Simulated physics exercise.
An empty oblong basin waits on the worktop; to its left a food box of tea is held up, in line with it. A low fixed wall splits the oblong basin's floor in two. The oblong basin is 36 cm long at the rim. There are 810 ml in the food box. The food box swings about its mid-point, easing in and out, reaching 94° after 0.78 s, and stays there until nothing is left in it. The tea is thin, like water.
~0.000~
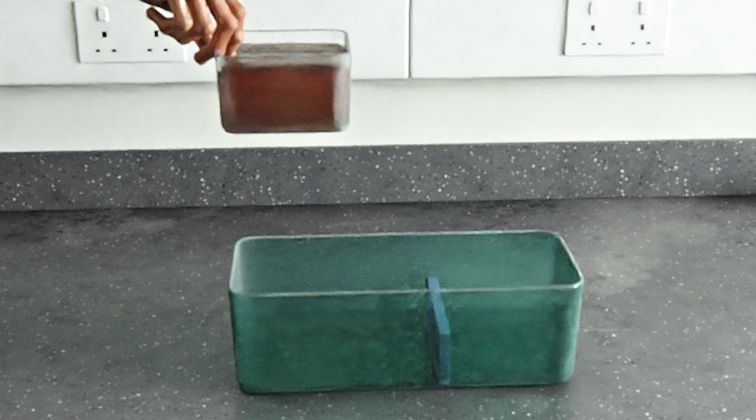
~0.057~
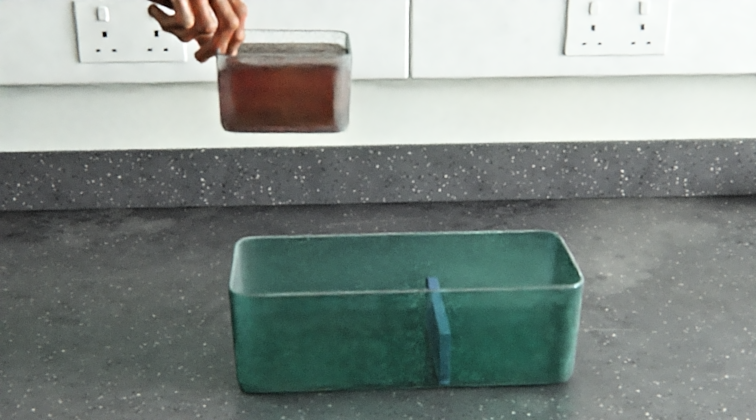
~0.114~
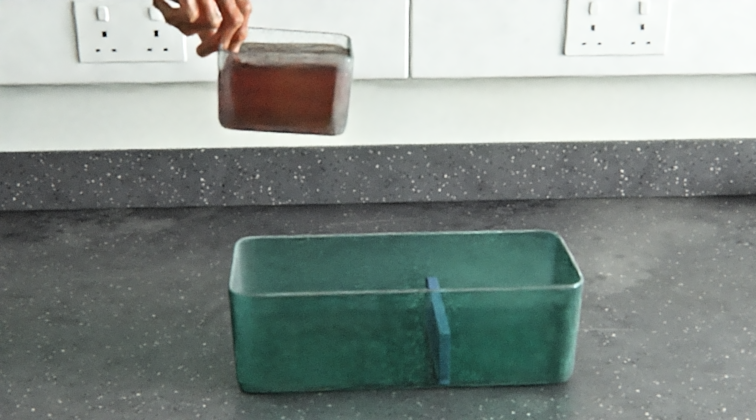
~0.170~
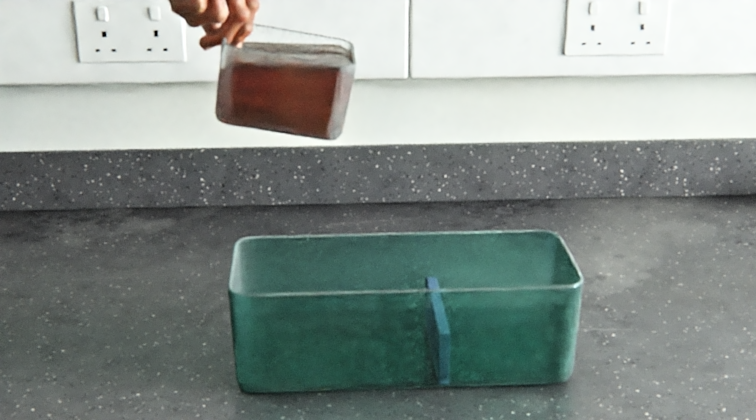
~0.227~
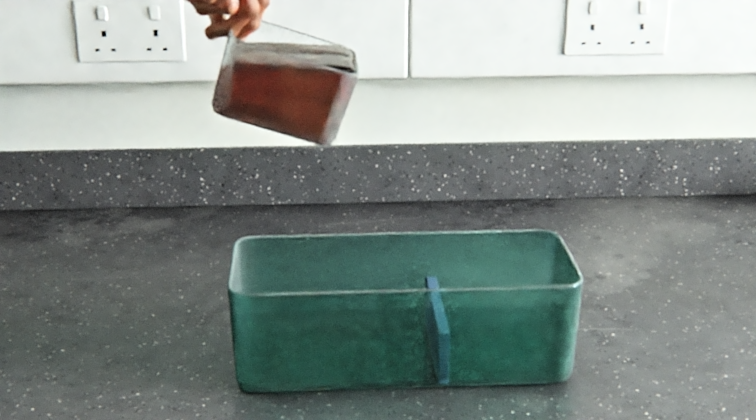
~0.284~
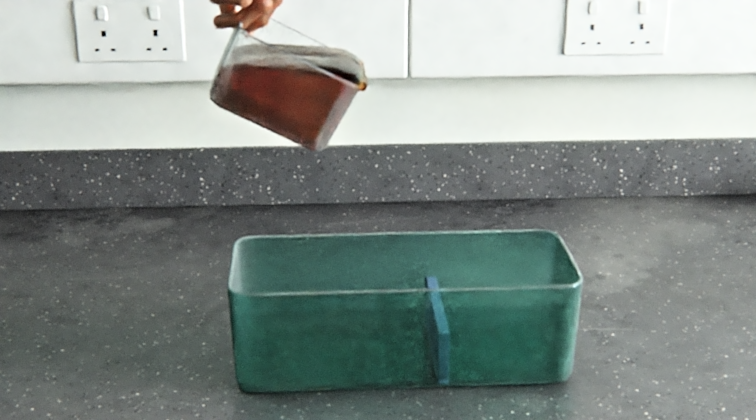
Above a kitchen worktop, a hand gradually tilts a clear container of reddish-brown liquid rightward.
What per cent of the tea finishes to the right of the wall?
The far part has some 46 per cent.
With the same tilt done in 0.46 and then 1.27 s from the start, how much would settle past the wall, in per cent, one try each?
In turn about 25 and 55 per cent.
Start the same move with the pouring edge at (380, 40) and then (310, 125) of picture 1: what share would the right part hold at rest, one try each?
First 70, then 5 per cent.
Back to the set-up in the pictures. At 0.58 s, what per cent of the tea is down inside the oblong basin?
About 14 per cent.
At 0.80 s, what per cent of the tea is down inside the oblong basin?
About 74 per cent.
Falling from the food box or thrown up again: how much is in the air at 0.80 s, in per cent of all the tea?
Some 12 per cent.
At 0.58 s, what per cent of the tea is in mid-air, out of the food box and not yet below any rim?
Some 48 per cent.
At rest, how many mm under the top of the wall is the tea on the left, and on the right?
Some 46 mm on the left and 40 mm on the right.
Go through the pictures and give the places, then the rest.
The first picture shows tilt 0°; pouring edge (348, 44); surface from (222, 55) to (346, 54); the oblong basin's rim runs from (233, 267) to (570, 258); the wall's top is at (438, 305).
The second picture shows tilt 1°; pouring edge (349, 45); surface from (223, 54) to (347, 54).
The third picture shows tilt 5°; pouring edge (351, 49); surface from (225, 53) to (349, 55).
The fourth picture shows tilt 11°; pouring edge (354, 56); surface from (225, 53) to (351, 56).
The fifth picture shows tilt 18°; pouring edge (356, 65); surface from (228, 54) to (355, 58).
The sixth picture shows tilt 28°; pouring edge (357, 76); surface from (224, 57) to (354, 66); 4 per cent is over the edge.
After 0.58 s the tilt is 80° and 38 per cent is still to pour, 5 is left of the wall and 9 right of it.
After 0.80 s the tilt is 94° and 12 per cent is still to pour, 27 is left of the wall and 46 right of it.
After 1.03 s the tilt is 94° and 3 per cent is still to pour, 42 is left of the wall and 46 right of it.
After 1.28 s the tilt is 94° and 2 per cent is still to pour, 47 is left of the wall and 46 right of it.
In the end 49 per cent lies left of the wall, 46 right of it and 4 outside.
